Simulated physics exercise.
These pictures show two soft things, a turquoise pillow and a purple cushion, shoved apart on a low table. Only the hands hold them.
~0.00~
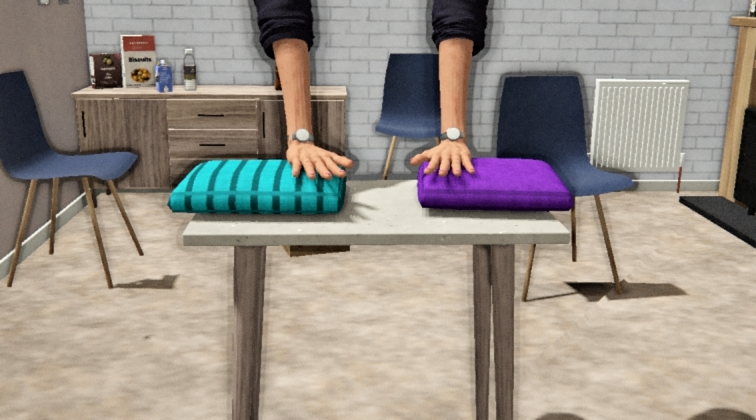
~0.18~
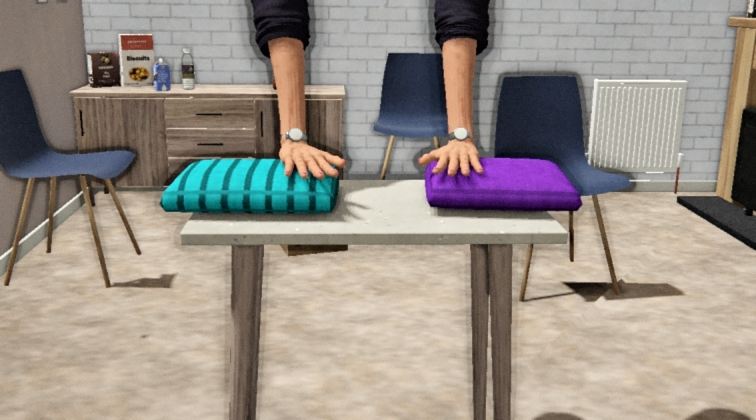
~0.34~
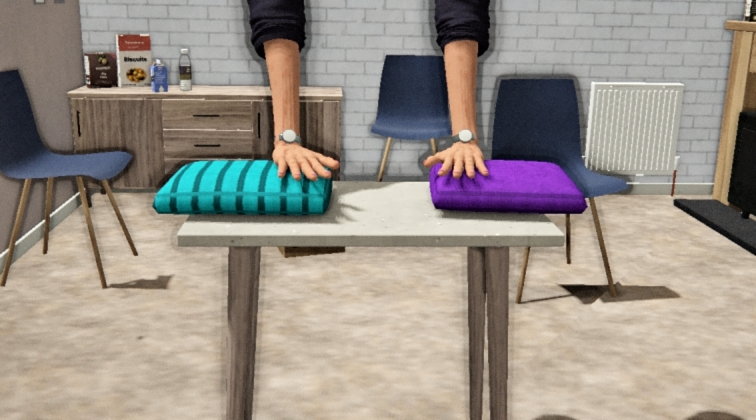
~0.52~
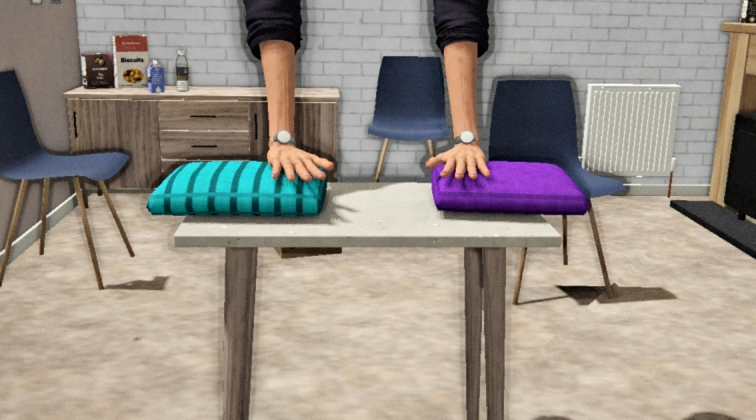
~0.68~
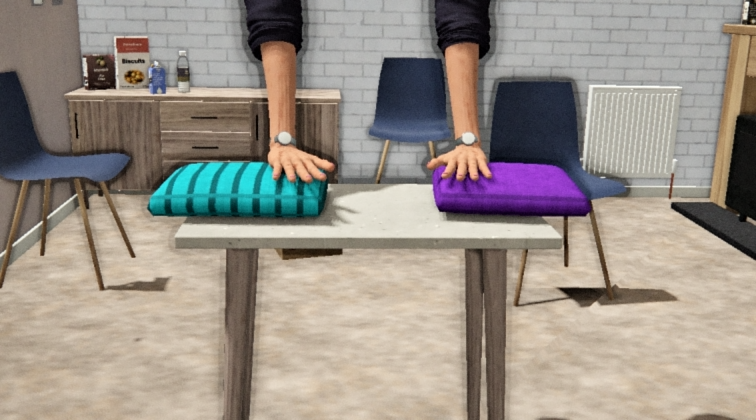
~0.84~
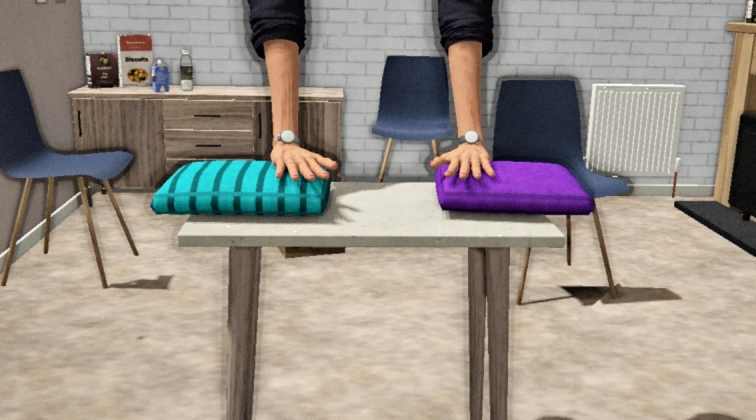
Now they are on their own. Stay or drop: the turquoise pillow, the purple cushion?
Outcome: The turquoise pillow remains on top, the purple cushion holds its place.
After 1.08 s, pillow as it was left; cushion as it was left.
In the end, pillow as it was left; cushion as it was left. The turquoise pillow holds its place and the purple cushion stays up there.
